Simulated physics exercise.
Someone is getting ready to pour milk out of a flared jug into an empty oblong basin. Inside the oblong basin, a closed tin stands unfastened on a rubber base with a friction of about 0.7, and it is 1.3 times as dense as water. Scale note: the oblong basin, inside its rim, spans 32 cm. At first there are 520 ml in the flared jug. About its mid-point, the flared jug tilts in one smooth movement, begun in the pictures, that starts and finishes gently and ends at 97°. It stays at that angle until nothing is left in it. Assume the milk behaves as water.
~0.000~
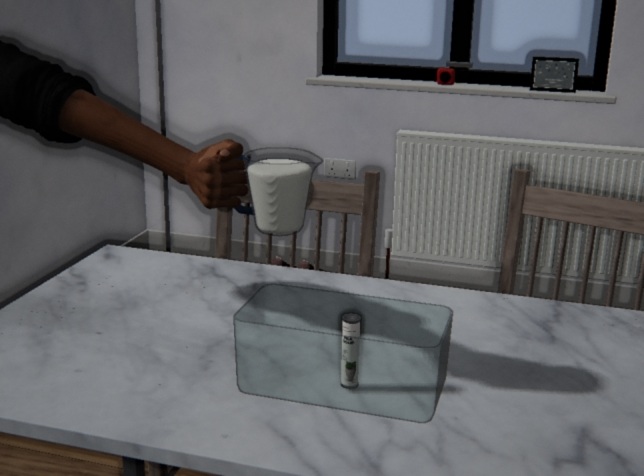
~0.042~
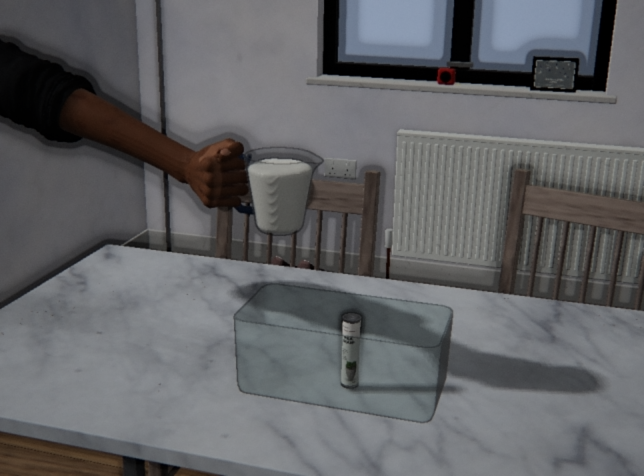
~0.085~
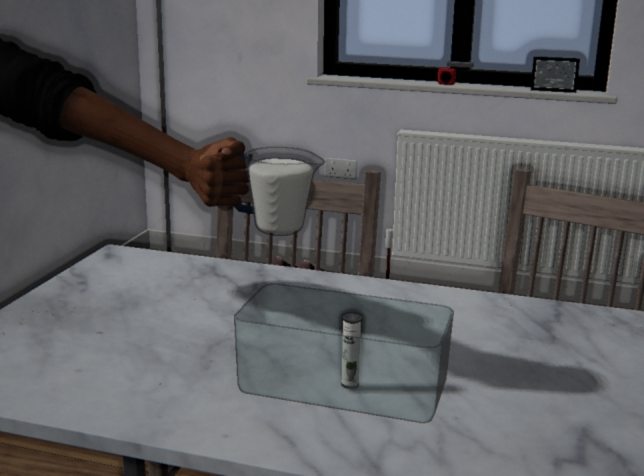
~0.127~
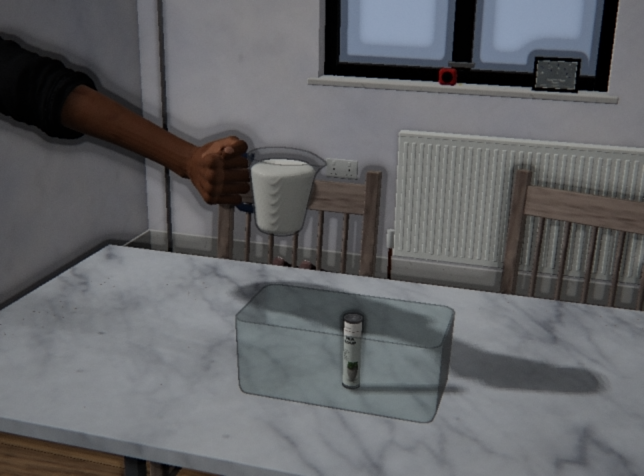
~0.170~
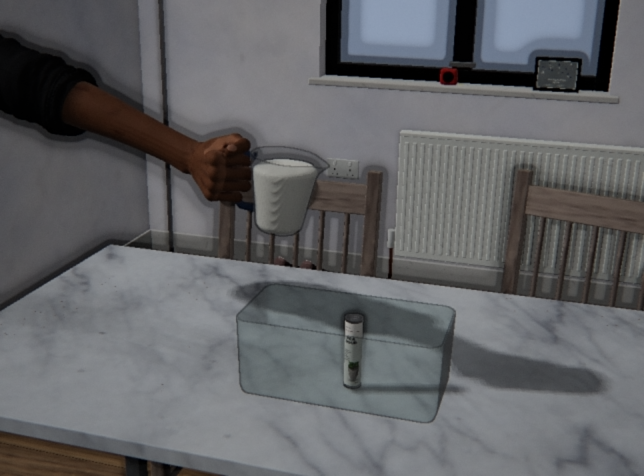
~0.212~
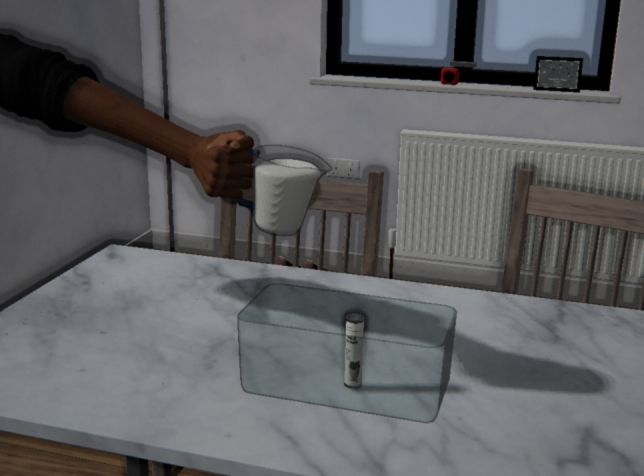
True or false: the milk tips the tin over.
False.
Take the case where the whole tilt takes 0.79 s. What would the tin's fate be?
Outcome - the tin stays erect.
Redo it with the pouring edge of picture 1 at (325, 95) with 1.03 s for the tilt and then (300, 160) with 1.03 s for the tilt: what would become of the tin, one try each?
In the first try it remains standing; in the second it comes down.
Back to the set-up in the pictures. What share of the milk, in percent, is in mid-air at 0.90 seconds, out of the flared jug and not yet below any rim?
Around 26 percent of it is airborne.
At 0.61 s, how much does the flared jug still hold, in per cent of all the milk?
Some 78 % of it is still there.
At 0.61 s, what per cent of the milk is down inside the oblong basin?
About 3%.
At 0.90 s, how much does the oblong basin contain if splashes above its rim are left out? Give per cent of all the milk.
It works out near 46 per cent.
By 0.61 s the tilt is 62° and 79 per cent is still to pour; the tin stands where it began.
By 0.90 s the tilt is 93° and 28 per cent is still to pour; the tin stands where it began.
By 1.20 s the tilt is 97° and 2 per cent is still to pour; the tin stands where it began.
By 1.53 s the tilt is 97° and 0 per cent is still to pour; the tin stands where it began.
At rest the tin stands where it began.
